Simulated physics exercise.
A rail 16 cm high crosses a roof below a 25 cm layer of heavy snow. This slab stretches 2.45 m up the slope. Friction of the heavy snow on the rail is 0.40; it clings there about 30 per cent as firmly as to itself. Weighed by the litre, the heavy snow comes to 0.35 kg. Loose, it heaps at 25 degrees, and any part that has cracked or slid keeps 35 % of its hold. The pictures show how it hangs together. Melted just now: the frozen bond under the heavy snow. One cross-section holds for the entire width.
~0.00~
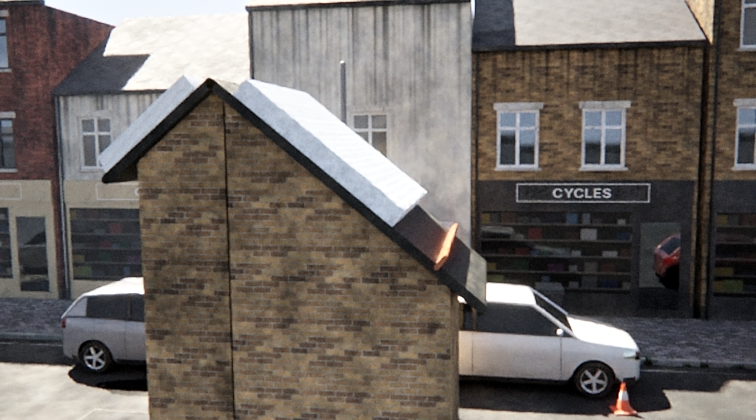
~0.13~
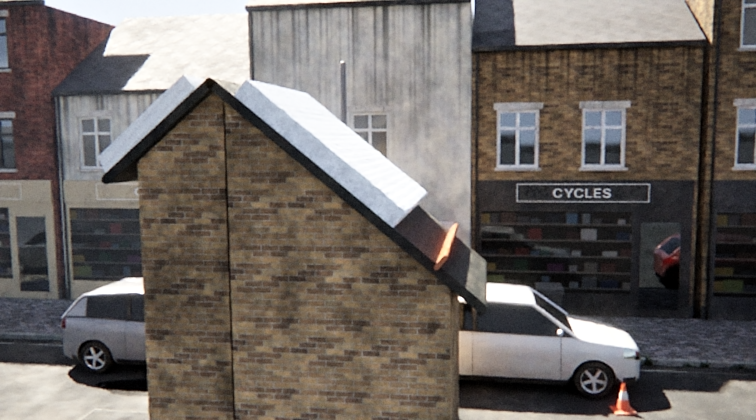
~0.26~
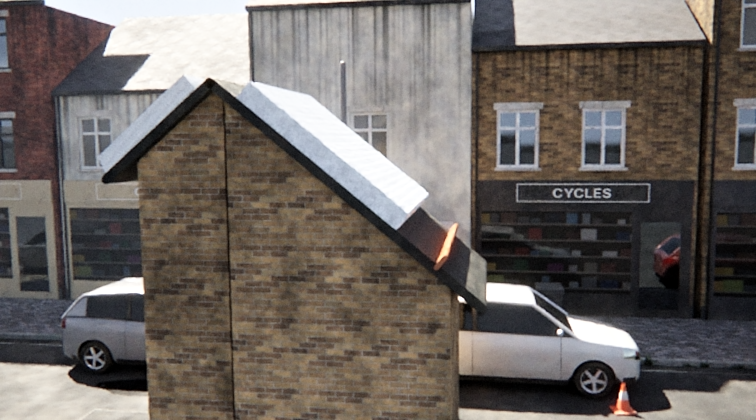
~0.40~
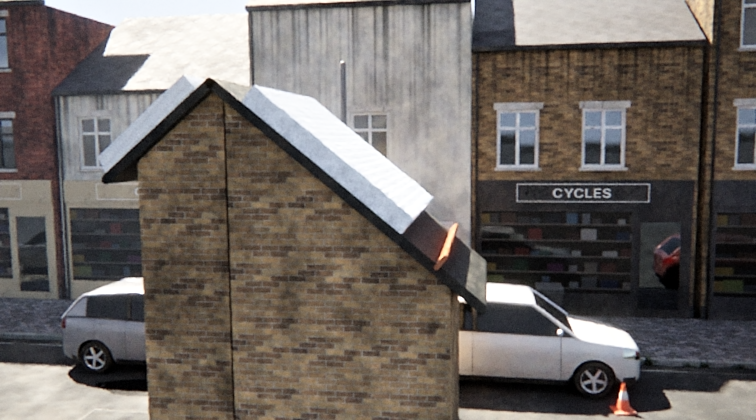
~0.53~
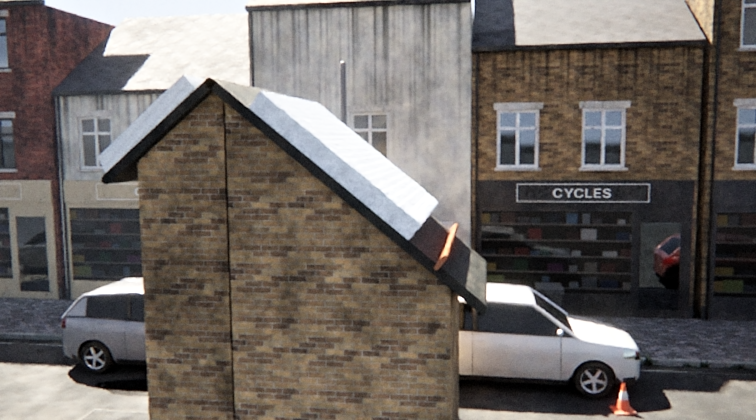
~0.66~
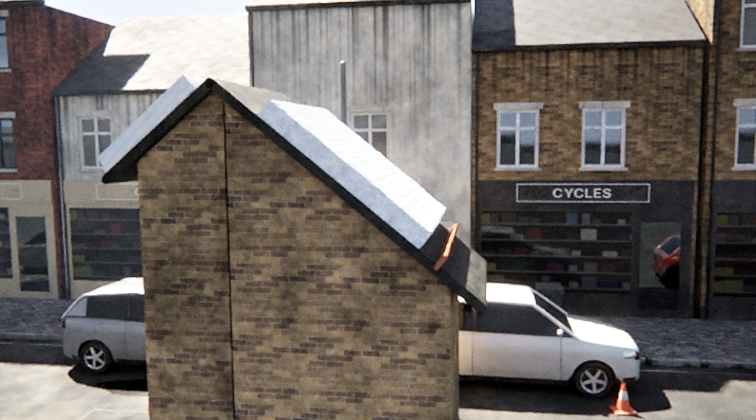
At the start, a thick slab of snow lies on the right slope of a brick building's roof, opposite parked cars and a cycles shop. The slab barely shifts at first, then slides down the slope with increasing speed, drawing away from the ridge and closing on the orange bar near the eave.
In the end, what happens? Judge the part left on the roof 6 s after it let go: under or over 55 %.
Verdict: Over.
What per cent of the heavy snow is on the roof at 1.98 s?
Close to 80 percent.
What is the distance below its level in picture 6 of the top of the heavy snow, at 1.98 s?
About 0.7 m.
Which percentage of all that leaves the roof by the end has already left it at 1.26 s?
I'd put it near 0 per cent.
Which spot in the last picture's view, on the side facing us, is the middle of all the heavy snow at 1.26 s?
The middle sits at about (397, 214).
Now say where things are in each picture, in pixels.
In the first frame, leading edge of the heavy snow at (404, 213).
In the second frame, leading edge of the heavy snow at (405, 214), its middle shifted 1.3 cm.
In the third frame, leading edge of the heavy snow at (407, 216), its middle shifted 5.4 cm.
In the fourth frame, leading edge of the heavy snow at (412, 220), its middle shifted 13 cm.
In the fifth frame, leading edge of the heavy snow at (420, 226), its middle shifted 24 cm.
In the sixth frame, leading edge of the heavy snow at (430, 235), its middle shifted 39 cm.
After 1.26 s, 100 % of the snow is on the roof.
After 1.98 s, 81 % of the snow is on the roof.
After 2.69 s, 72 % of the snow is on the roof.
After 3.40 s, 72 % of the snow is on the roof.
After 6.00 s, at the end, 72 % of the snow is on the roof.
